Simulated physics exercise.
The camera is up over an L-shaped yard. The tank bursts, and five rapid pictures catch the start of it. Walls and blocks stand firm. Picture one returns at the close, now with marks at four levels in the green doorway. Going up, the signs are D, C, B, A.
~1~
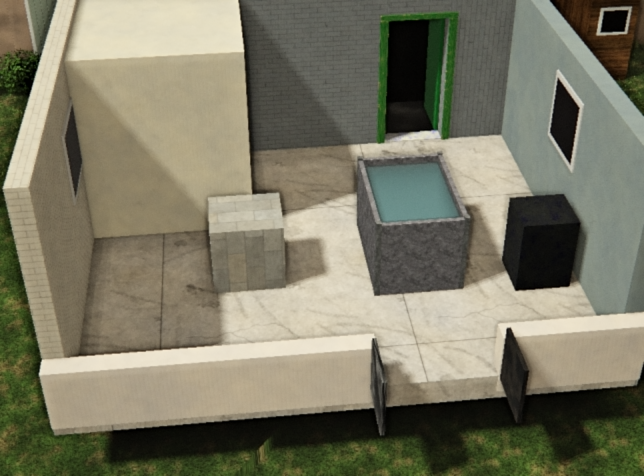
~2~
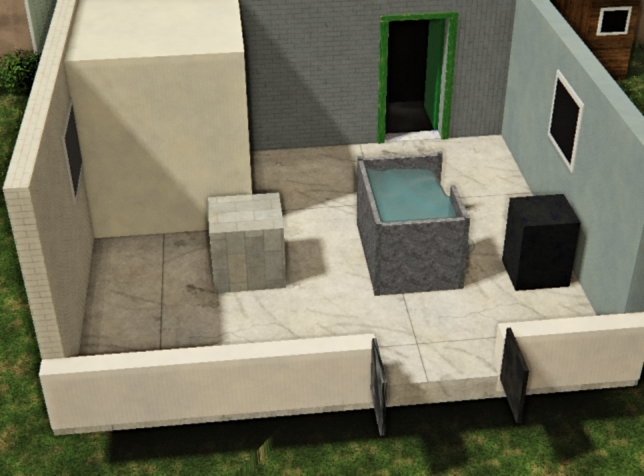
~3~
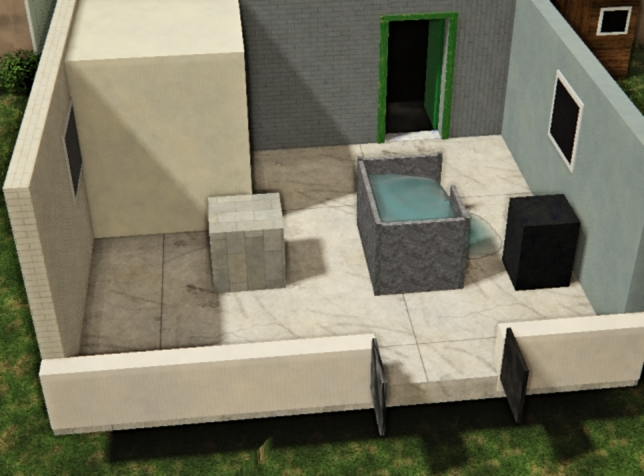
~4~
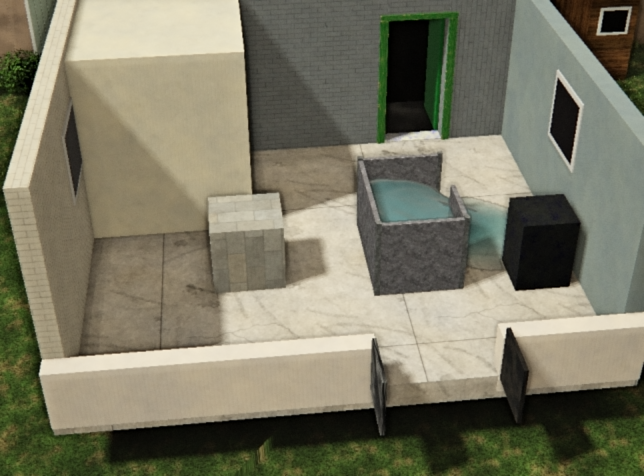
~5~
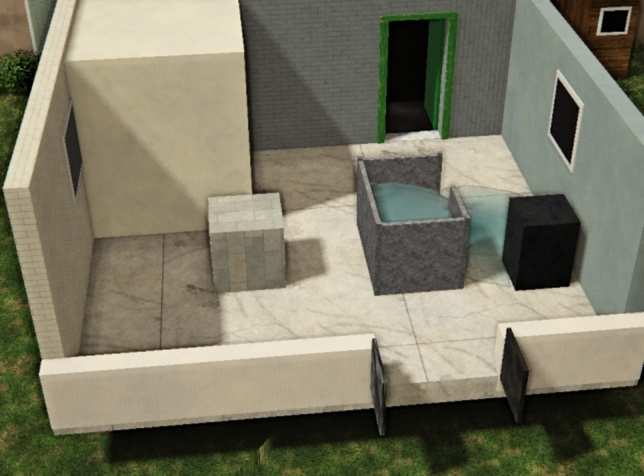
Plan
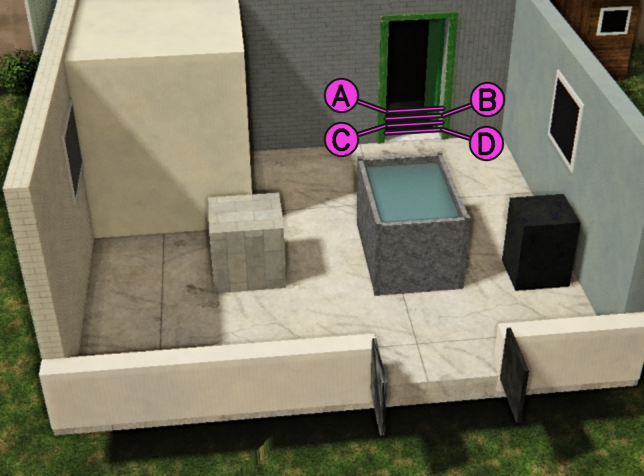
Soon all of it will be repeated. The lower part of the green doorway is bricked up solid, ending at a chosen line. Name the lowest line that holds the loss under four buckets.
Choose D.
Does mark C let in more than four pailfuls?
No.
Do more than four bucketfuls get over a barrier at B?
No, not at all.
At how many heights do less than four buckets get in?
All of them.
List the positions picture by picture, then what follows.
Water in the tank at rest, its middle at (411, 193); foot of the green doorway at (413, 141); open gate at (437, 325).
Water covers 1 % of the ground, its front hidden from here.
Water covers 3 % of the ground and shows as far out as (488, 245).
Water covers 6 % of the ground and shows as far out as (474, 203).
Water covers 11 % of the ground and shows as far out as (468, 190).
On the marked copy, A at (414, 109); B at (414, 117); C at (414, 124); D at (413, 131); from the bottom up D, C, B, A.
With A, nothing gets over.
With B, nothing gets over.
With C, nothing gets over.
With D, a splash gets over, under a bucket.
